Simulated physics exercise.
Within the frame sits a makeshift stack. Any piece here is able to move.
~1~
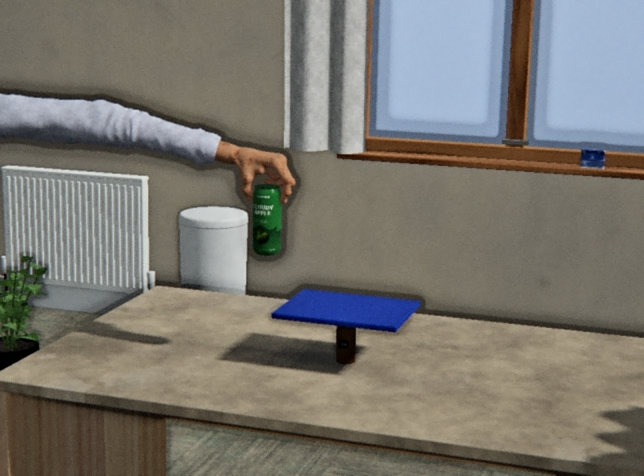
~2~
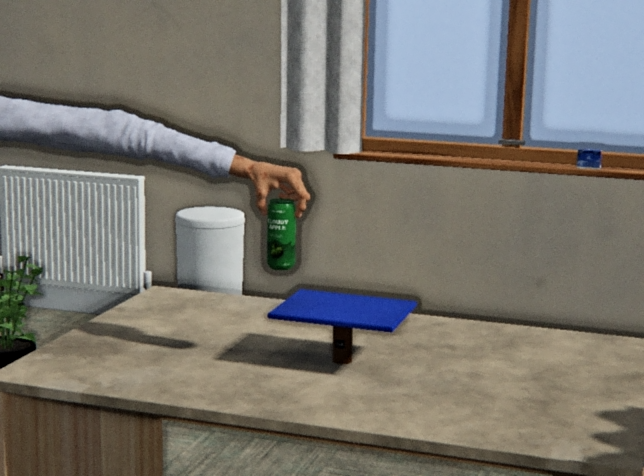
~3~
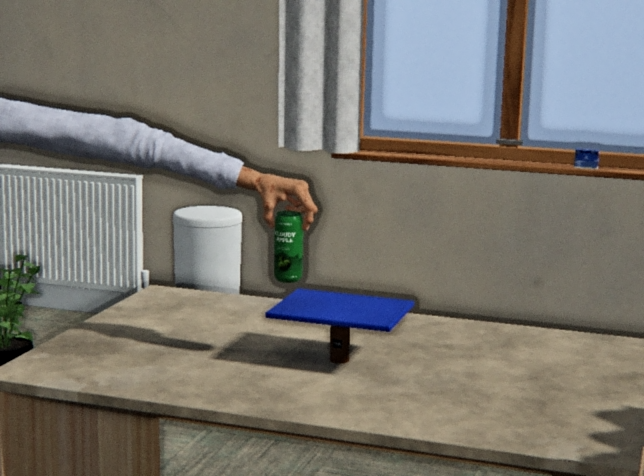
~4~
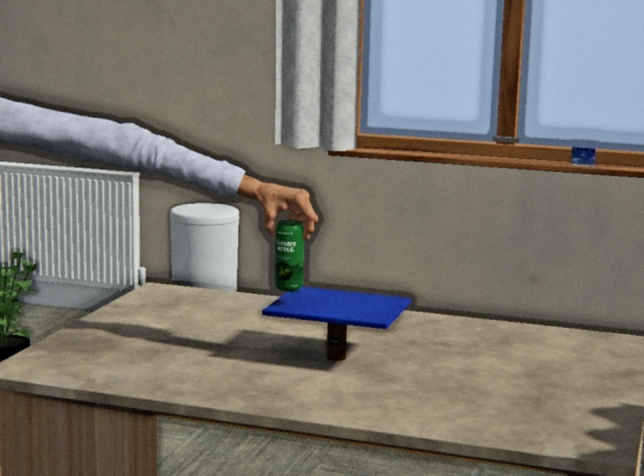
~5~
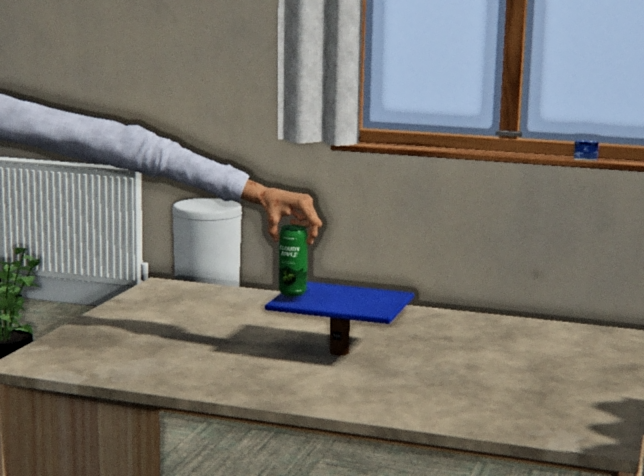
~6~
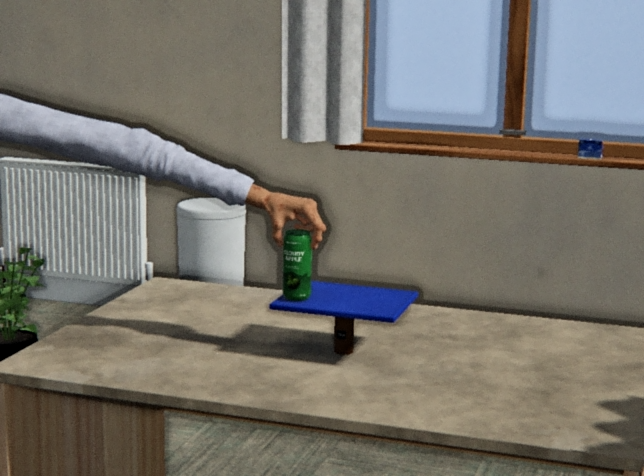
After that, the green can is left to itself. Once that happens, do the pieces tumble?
Yes.
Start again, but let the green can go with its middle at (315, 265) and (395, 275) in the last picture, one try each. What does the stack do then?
The stack topples over with the first try and topples over with the second.
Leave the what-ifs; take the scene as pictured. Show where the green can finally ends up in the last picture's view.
The object winds up at approximately (224, 340).
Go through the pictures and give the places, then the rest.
The first frame shows on its way; green can (267, 220); brown shaker (346, 337).
The second frame shows on its way; green can (281, 234); brown shaker (343, 337).
The third frame shows on its way; green can (288, 247); brown shaker (340, 336).
The fourth frame shows on its way; green can (289, 256); brown shaker (337, 334).
The fifth frame shows on its way; green can (293, 261); brown shaker (340, 329).
The sixth frame shows set down, still held; green can (297, 265); brown shaker (344, 328).
Then, 0.40 s later than the last frame, green can now fallen; blue lid tilted by 48°.
Then, 0.50 s later than the last frame, blue lid tilted by 52°; brown shaker tilted by 8°.
Then, 0.60 s later than the last frame, blue lid now fallen; brown shaker tilted by 35°.
Then, 0.80 s later than the last frame, brown shaker now fallen.
When it is over, fallen, brown shaker, blue lid and green can. End places, in pixels of the last picture, green can near (224, 340). The stack loses its balance.
